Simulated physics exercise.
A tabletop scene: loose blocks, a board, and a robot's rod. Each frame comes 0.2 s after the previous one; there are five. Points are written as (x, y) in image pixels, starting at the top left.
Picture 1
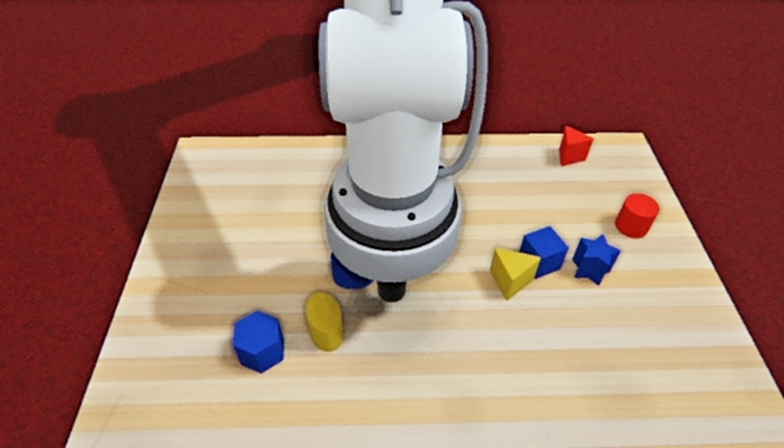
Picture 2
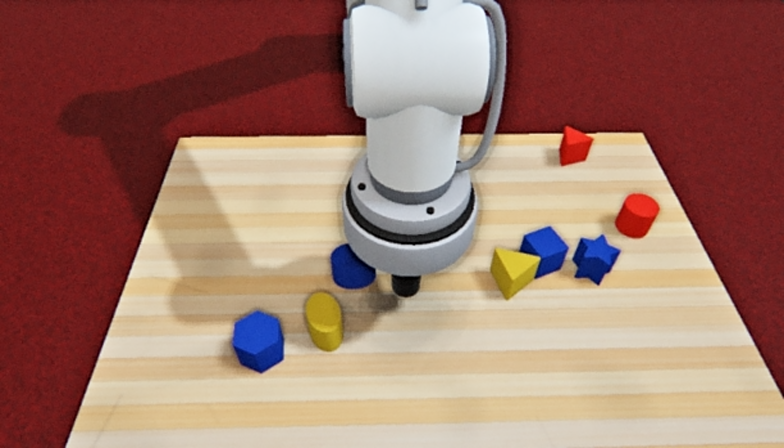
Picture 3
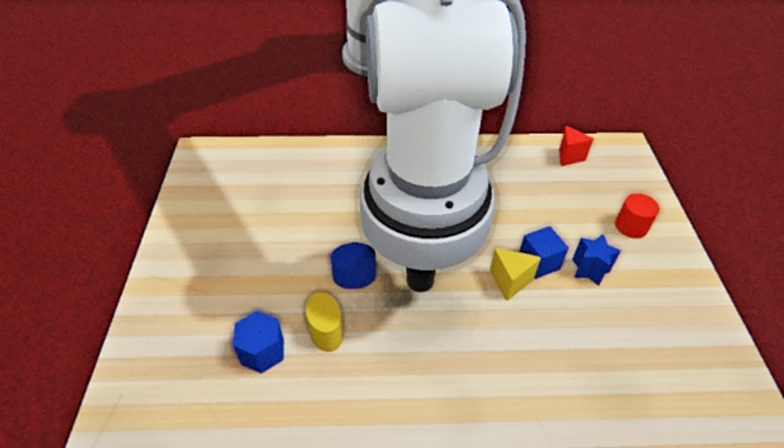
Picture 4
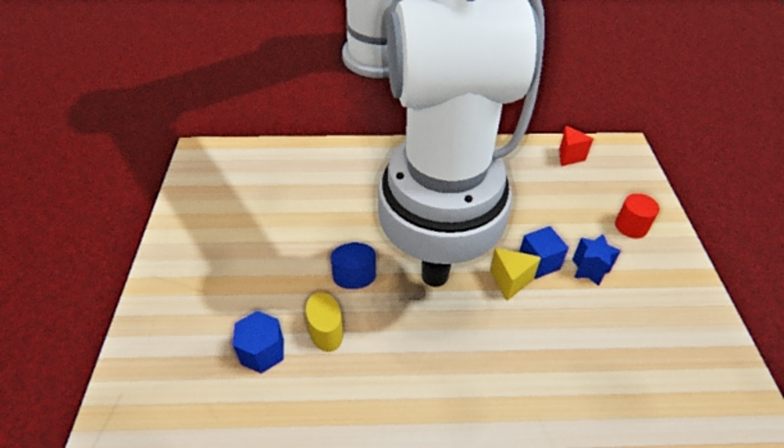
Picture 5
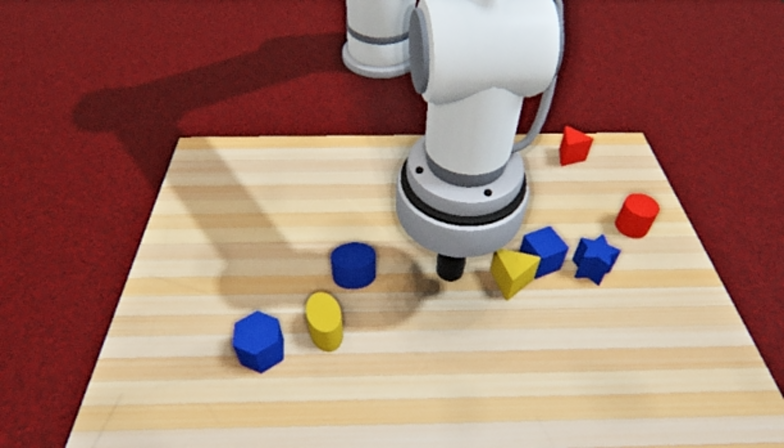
The robot arm moves its rod steadily right across the board, nearing the yellow triangle.
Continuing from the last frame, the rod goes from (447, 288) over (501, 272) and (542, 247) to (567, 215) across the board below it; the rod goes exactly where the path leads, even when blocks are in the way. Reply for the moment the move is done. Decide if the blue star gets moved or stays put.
That block moves.
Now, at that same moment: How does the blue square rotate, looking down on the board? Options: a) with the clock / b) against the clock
Answer: A.
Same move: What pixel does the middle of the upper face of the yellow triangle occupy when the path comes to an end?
The top centre is at (551, 259).
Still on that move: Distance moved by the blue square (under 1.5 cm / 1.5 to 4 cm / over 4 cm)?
It will fall in the top band, over 4 cm.
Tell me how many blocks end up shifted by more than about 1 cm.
Moved: 3 or more.
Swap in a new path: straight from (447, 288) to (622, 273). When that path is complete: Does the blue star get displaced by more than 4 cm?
Going by the path, yes.
The first path, step by step. One third of the way, rod at (506, 256); yellow triangle at (533, 261), turned 40° clockwise.
Two thirds of the way, rod at (548, 230); yellow triangle at (551, 259), turned 60° clockwise; blue square at (581, 234), turned 30° clockwise; blue star at (613, 250), turned 20° clockwise.
At the end, rod at (573, 198); yellow triangle at (551, 259), turned 60° clockwise; blue square at (586, 228), turned 70° clockwise; blue star at (614, 251), turned 30° clockwise; red circle in place.
